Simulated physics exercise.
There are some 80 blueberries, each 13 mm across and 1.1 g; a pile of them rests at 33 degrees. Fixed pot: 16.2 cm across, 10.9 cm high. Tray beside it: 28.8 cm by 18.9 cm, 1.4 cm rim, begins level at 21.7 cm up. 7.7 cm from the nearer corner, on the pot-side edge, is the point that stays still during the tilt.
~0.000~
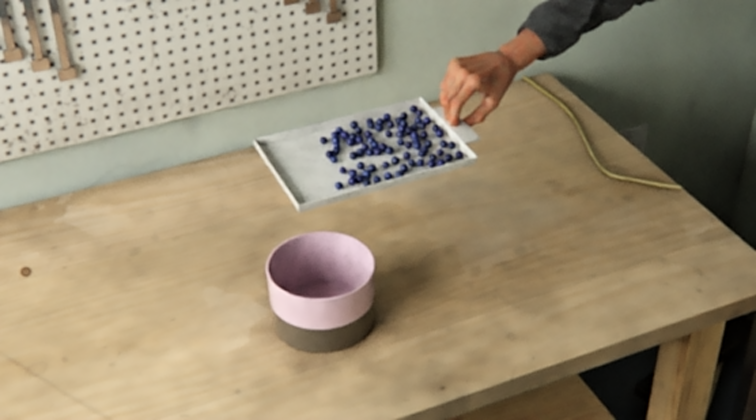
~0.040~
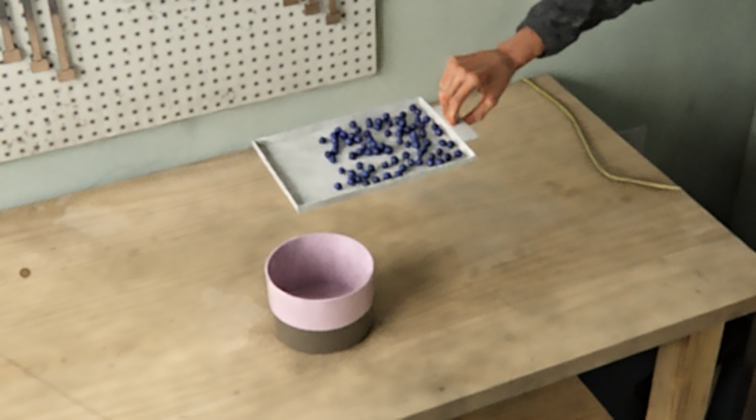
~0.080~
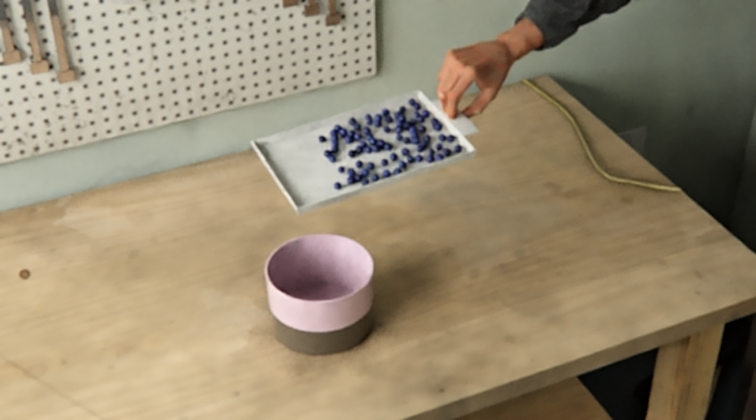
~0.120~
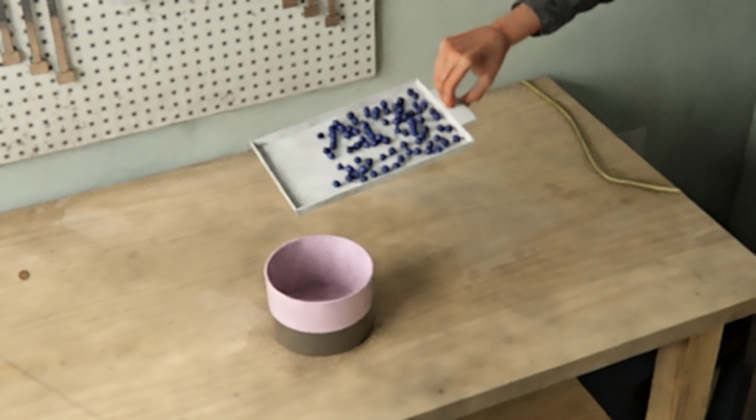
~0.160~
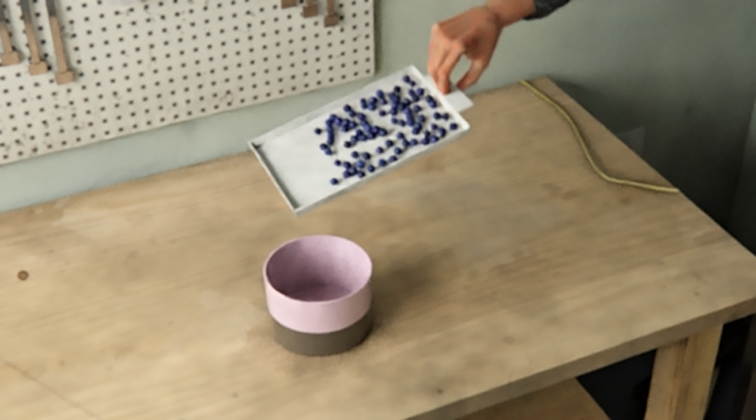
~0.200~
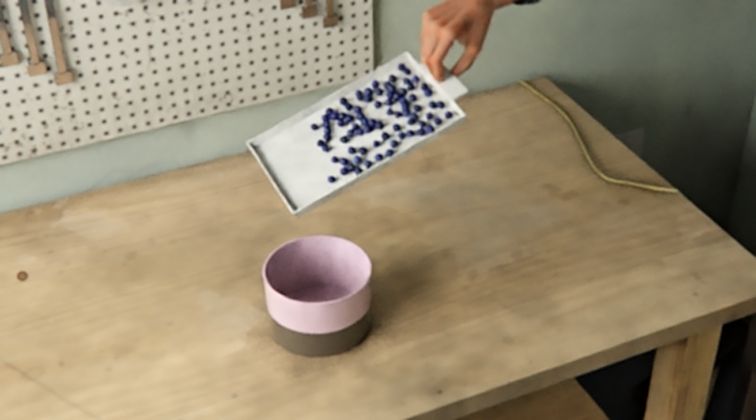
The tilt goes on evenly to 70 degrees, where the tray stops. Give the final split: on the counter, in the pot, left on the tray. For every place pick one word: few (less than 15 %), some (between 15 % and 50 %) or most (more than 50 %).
Counter gets most, pot gets few, tray gets some.
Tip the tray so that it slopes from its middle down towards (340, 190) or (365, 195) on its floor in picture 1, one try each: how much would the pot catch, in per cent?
The share comes to roughly 45 in a hundred, then roughly 25 in a hundred.
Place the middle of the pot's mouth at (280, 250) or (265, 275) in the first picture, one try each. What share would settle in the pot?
Around 20 per cent, then around 45 per cent.
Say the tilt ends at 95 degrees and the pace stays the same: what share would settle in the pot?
Around 20 %, I reckon.
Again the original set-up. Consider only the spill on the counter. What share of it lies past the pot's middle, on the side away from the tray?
Roughly 100 per cent.
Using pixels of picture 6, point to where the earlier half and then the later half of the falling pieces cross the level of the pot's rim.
I'd mark about (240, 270) for the first half, then (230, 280) for the second.
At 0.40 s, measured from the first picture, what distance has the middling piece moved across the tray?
Displacement on the tray: About 3 cm.
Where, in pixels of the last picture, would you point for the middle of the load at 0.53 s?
Around (288, 159).
After 0.40 s, tilt 46 degrees; the tray holds 100 %, the pot 0 %.
After 0.53 s, tilt 64 degrees; the tray holds 100 %, the pot 0 %.
Then, at 0.79 s, tilt 70 degrees; the tray holds 40 %, the pot 0 %.
By 1.7 s all is still; counter 60 %, pot 5 %, tray 35 %.
